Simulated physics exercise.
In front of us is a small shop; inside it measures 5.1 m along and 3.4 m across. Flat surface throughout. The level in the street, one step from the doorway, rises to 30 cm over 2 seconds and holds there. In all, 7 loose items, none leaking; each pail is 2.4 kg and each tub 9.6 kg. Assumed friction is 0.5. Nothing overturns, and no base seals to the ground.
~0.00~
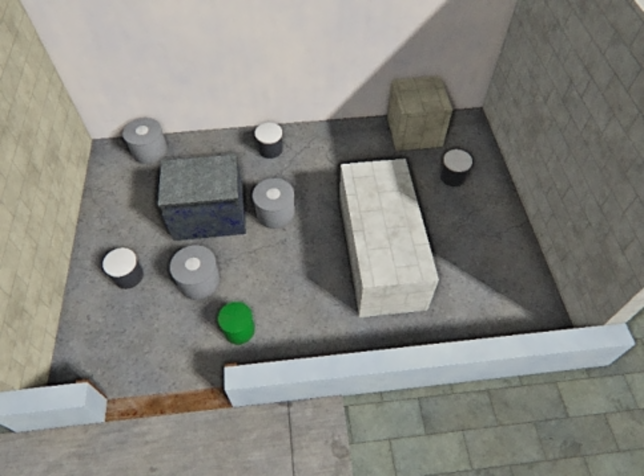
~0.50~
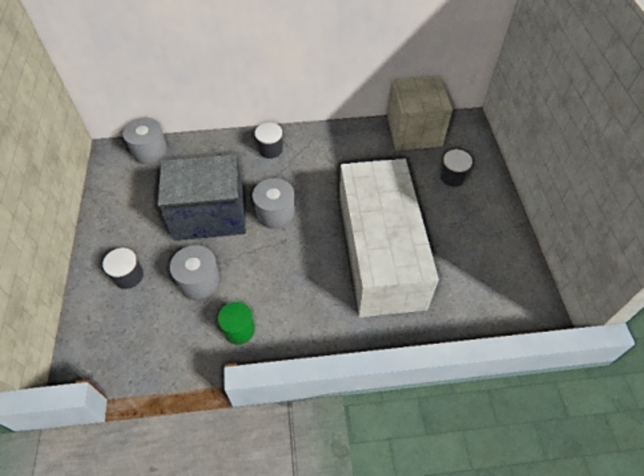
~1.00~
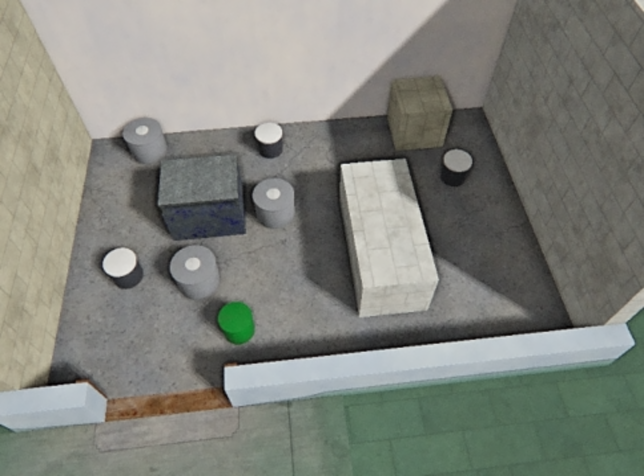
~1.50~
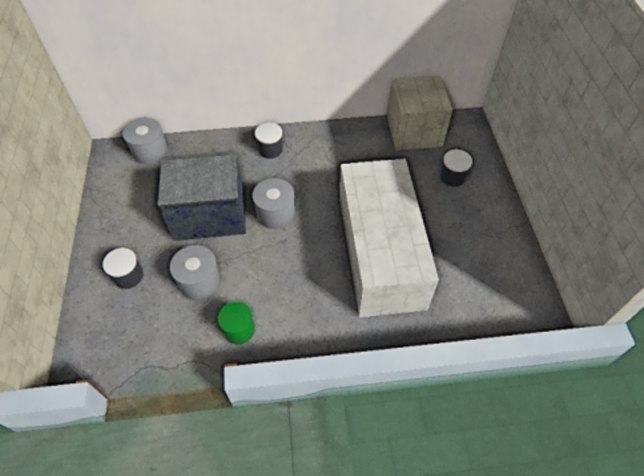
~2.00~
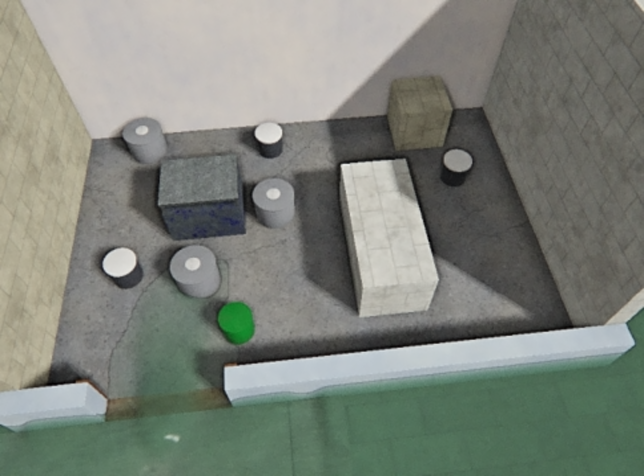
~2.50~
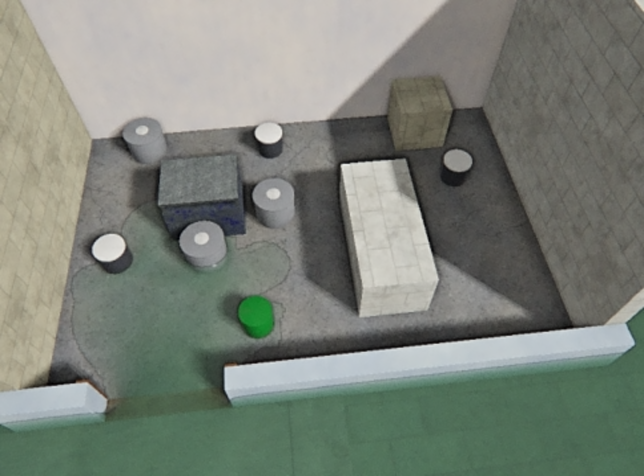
At the start, pails, tubs and blocks stand on the dry floor of a small walled shop. Green water covers the paving outside, then slips through the doorway at lower left and spreads across the floor, where the green pail and two nearby containers shift slightly.
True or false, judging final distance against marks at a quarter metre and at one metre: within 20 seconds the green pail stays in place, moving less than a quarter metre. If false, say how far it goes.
False, a quarter metre to one metre.
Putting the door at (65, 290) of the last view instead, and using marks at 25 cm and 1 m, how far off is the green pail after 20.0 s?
Under that change the green pail is pushed well away.
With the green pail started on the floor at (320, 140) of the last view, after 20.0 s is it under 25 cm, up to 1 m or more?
I'd say it goes a long distance.
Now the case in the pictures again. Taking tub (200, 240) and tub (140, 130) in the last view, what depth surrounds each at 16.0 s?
Around 23 cm and 20 cm.
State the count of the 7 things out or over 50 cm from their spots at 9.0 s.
7 in all.
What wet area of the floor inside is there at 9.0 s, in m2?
About 15 m2 is covered.
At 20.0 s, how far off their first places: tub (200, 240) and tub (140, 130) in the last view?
First 250 cm, then 300 cm.
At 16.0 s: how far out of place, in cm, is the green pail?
Displacement by then near 30 cm.
After 4.0 s the green pail is near (321, 292), 0.9 m from its start, aground; 3 afloat.
After 9.0 s the green pail is near (303, 299), 0.7 m from its start, afloat; 7 afloat.
After 16.0 s the green pail is near (257, 322), 0.3 m from its start, afloat; 7 afloat.
After 20.0 s the green pail is near (234, 240), 0.7 m from its start, afloat; 7 afloat.
